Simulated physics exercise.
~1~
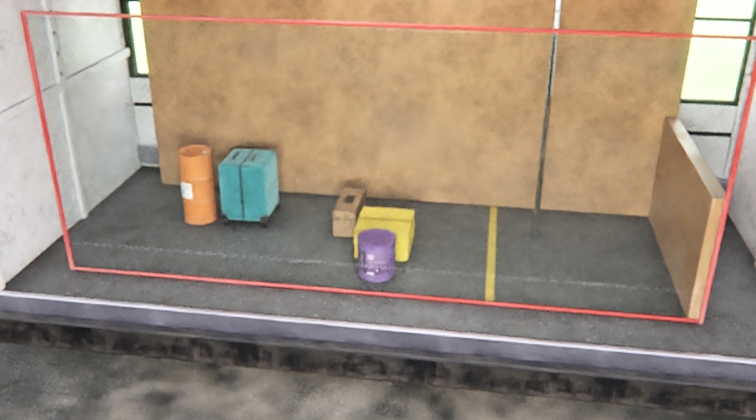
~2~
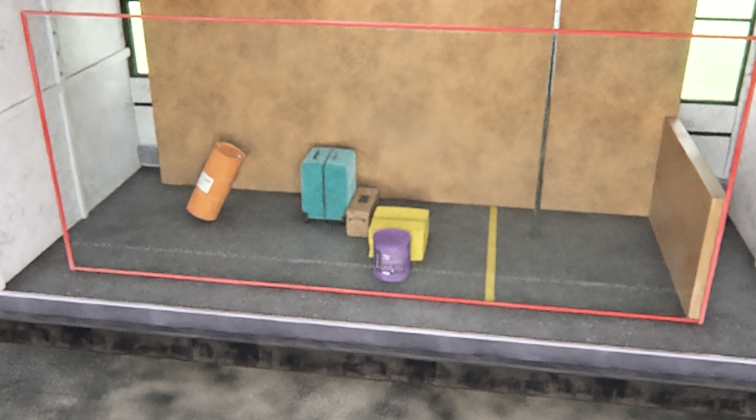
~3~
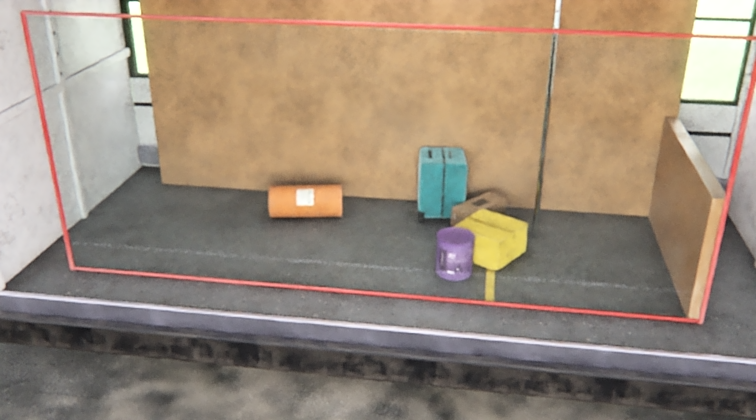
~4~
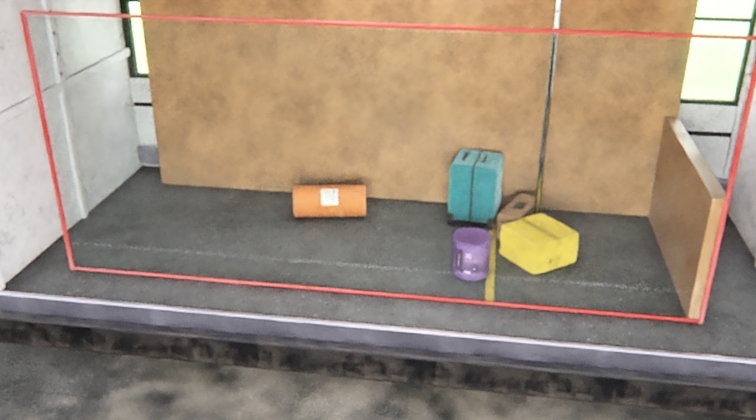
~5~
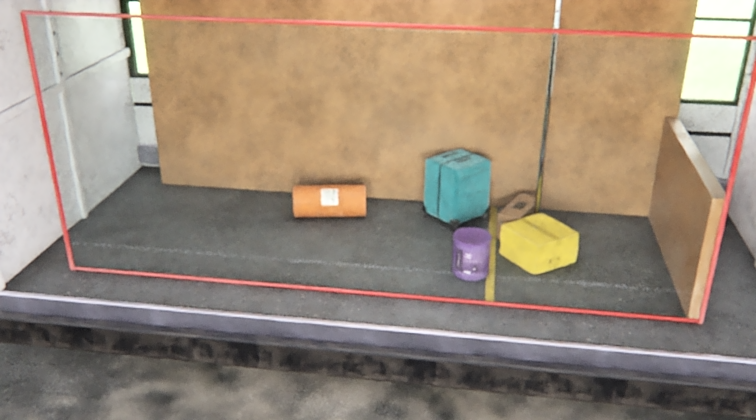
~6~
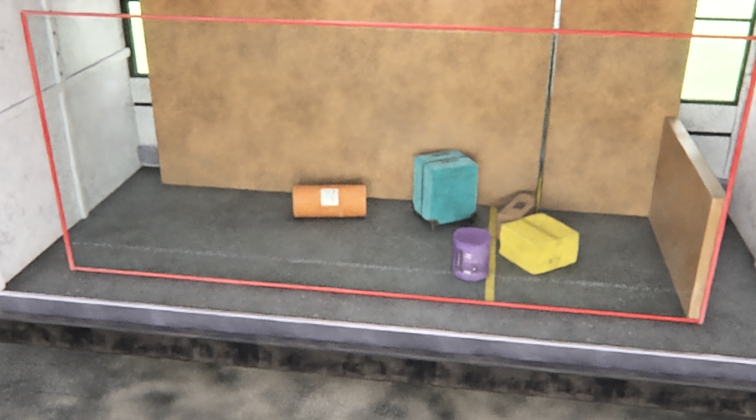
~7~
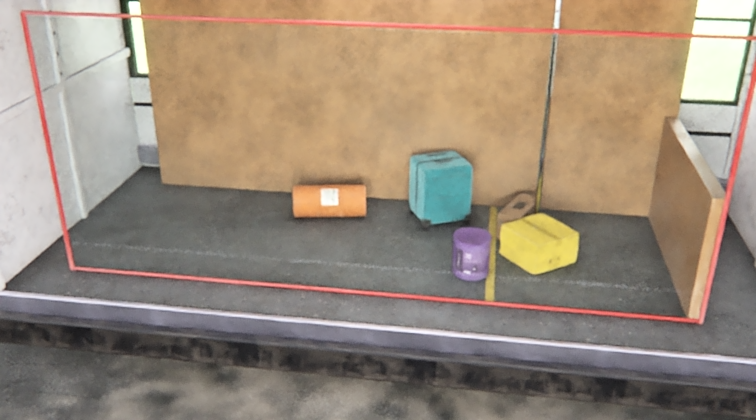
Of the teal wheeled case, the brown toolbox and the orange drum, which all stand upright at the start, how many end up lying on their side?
One of them ends up lying on its side, the orange drum.
